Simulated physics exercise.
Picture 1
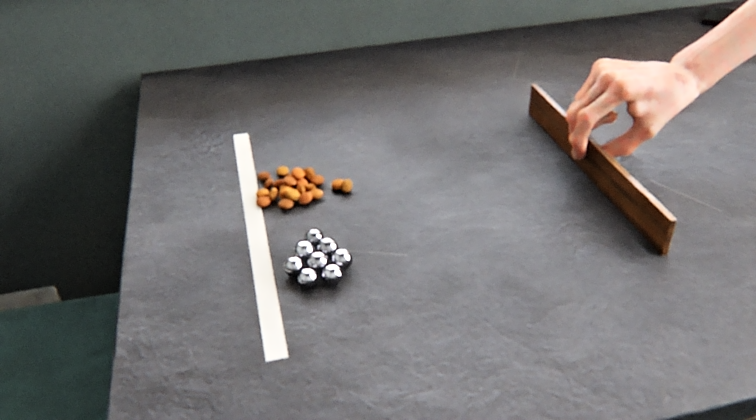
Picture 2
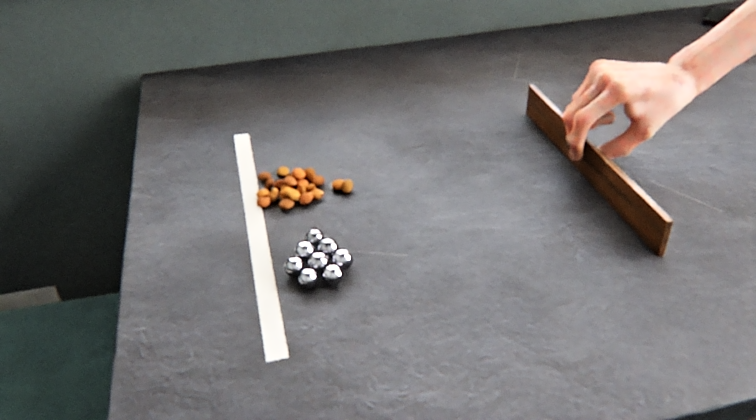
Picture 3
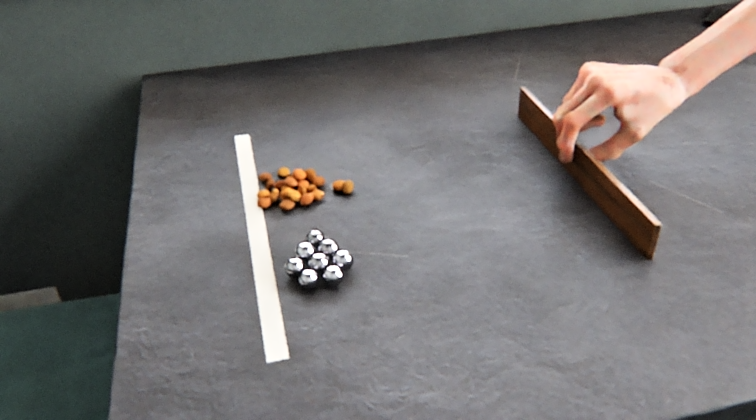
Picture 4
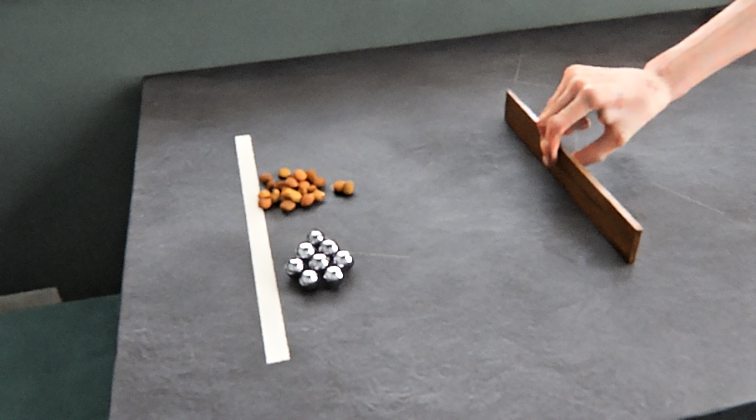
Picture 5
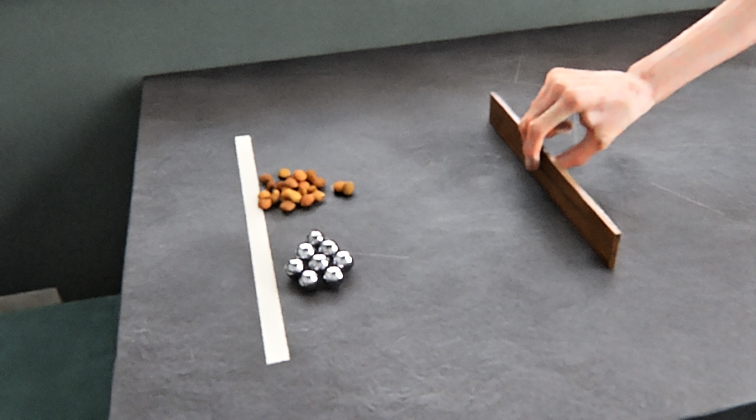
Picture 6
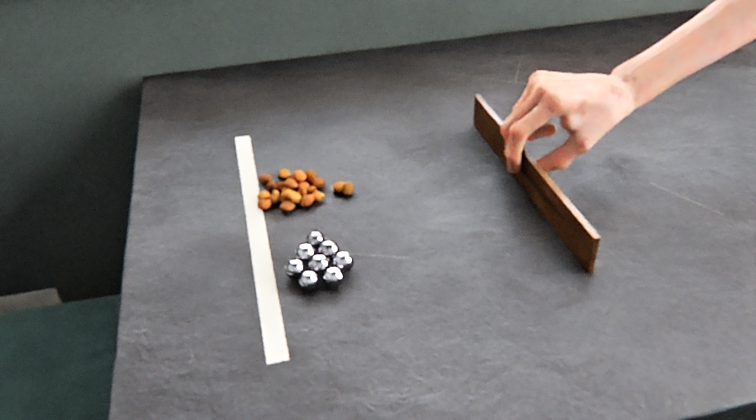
A hand reaching in from the upper right holds a dark brown strip of wood upright on a grey tabletop, seen from above at an angle against a dark green background. On the left, a strip of white tape lies beside a few orange-brown bits of kibble, with shiny steel balls clustered nearer the viewer. The hand barely moves the wood at first, then slides it steadily leftward, while everything else and the camera stay still.
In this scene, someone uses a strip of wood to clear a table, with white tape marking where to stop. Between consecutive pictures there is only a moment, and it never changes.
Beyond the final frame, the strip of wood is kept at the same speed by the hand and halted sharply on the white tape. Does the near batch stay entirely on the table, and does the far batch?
At the end, near batch: Partial fall, far batch: No fall.
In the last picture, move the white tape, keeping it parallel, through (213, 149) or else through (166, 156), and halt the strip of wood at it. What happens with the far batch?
It stays up entirely in the first try and does not all stay up in the second.
Then, 0.45 s on from there, strip of wood still moving, near (383, 177); near batch all on the table, its front near (295, 269); far batch all on the table, its front near (264, 204).
Then, 0.91 s on from there, strip of wood stopped at the white tape; near batch all on the table, its front near (181, 283); far batch all on the table, its front near (191, 195).
Then, 1.19 s on from there, strip of wood stopped at the white tape; near batch a little over the edge; far batch all on the table, its front near (184, 196).
In the end, strip of wood stopped at the white tape; near batch the whole lot over the edge; far batch all on the table, its front near (184, 196).
